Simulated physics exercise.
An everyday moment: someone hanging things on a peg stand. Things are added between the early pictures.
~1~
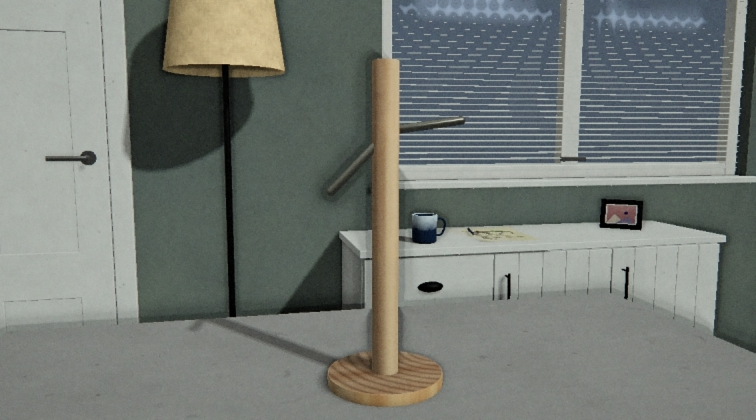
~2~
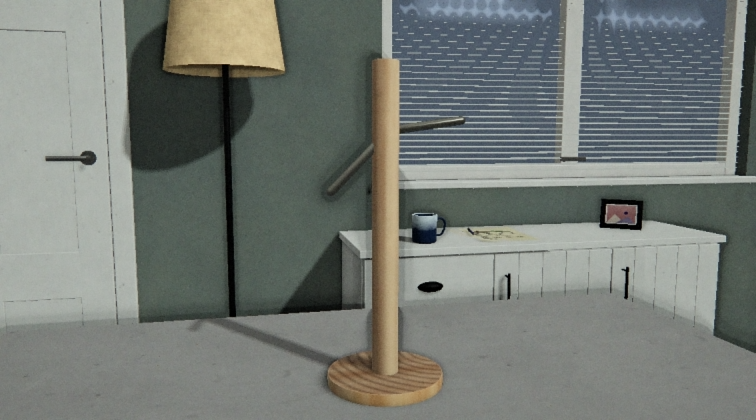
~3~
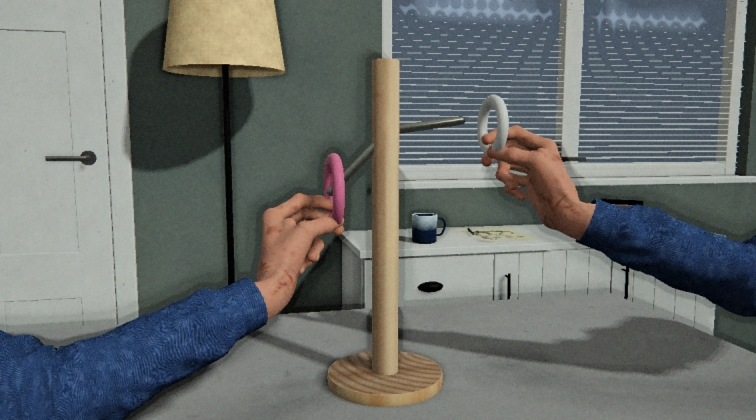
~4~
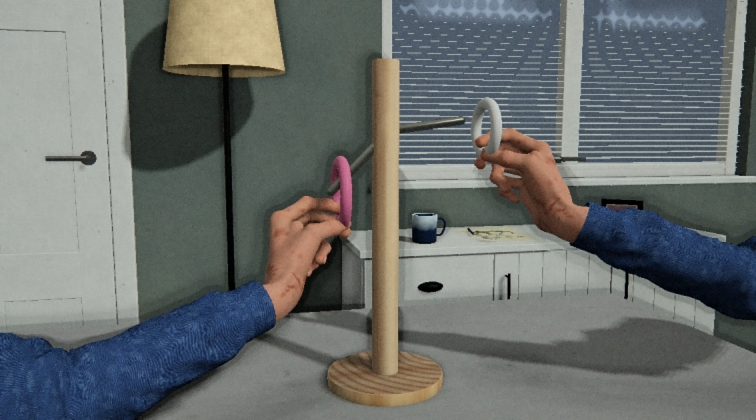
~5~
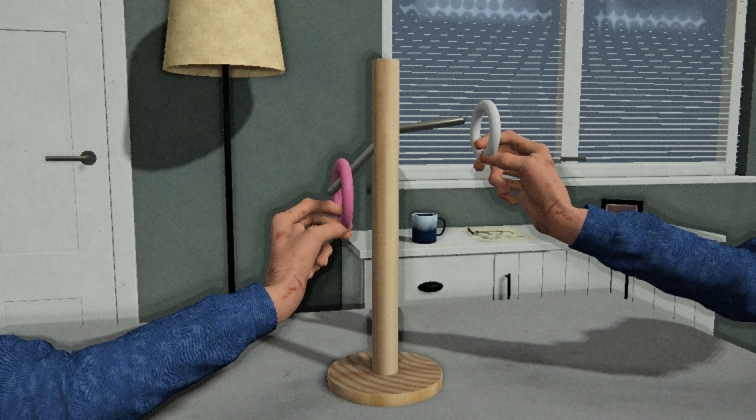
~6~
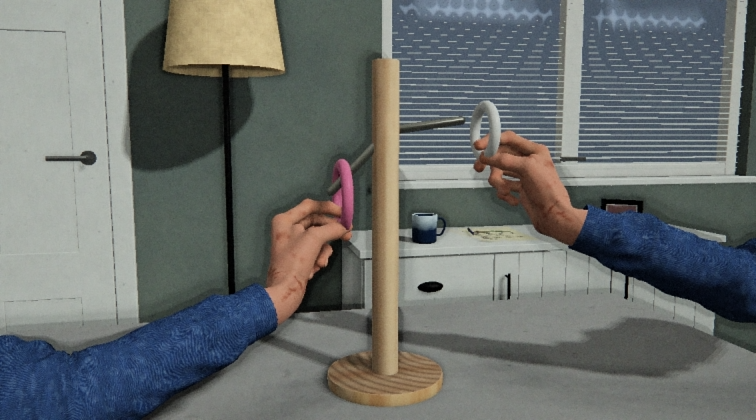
Two hands in blue sleeves came in from either side of a wooden peg stand, bringing a pink ring to the left peg and a white ring to the right, then kept holding them nearly still.
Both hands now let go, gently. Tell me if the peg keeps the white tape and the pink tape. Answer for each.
The white tape drops to the table, the pink tape drops to the table.
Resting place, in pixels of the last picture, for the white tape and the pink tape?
The white tape at (480, 345), the pink tape at (293, 380).
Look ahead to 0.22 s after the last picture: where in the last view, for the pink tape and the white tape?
First (322, 256), then (482, 245).
Then, 0.22 s on from there, white tape on its way down near (482, 245); pink tape on its way down near (322, 256).
In the end, the white tape falls off, near (480, 344); the pink tape falls off, near (294, 380).
